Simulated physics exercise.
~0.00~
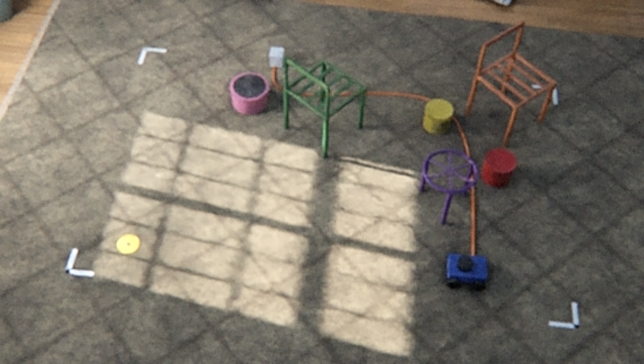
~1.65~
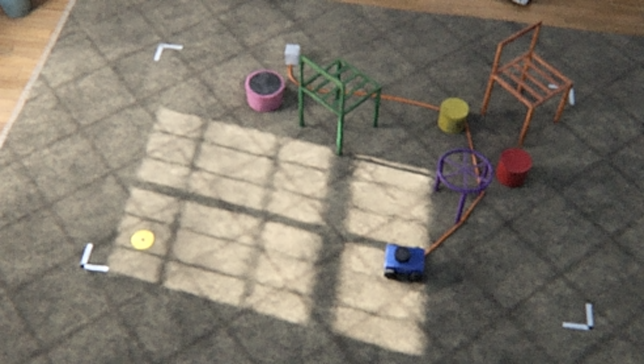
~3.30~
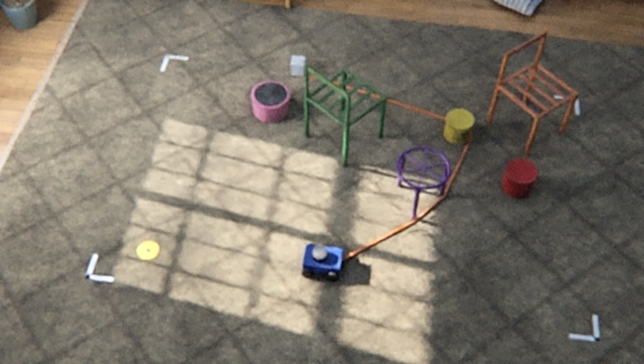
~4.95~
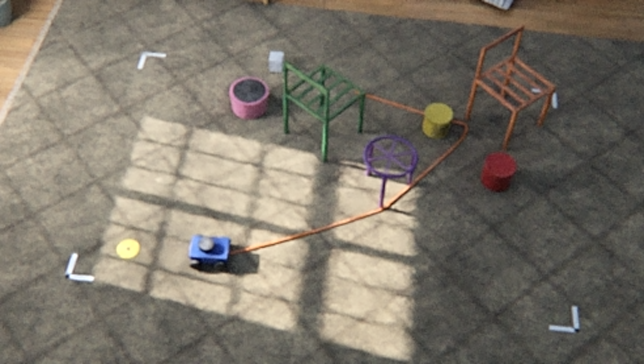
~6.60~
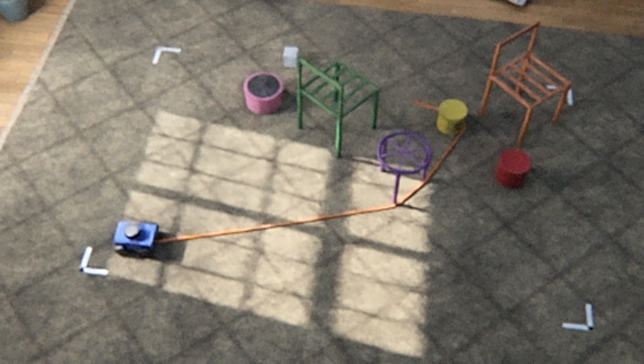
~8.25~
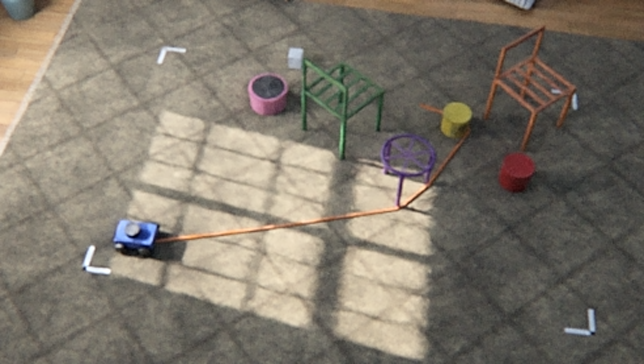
A small blue cart pulls an orange lead leftward across a patterned rug among little chairs and pots, dragging a purple stool left as the line tightens; the lead's far end comes free of its white block, and the cart stops over the yellow mark.
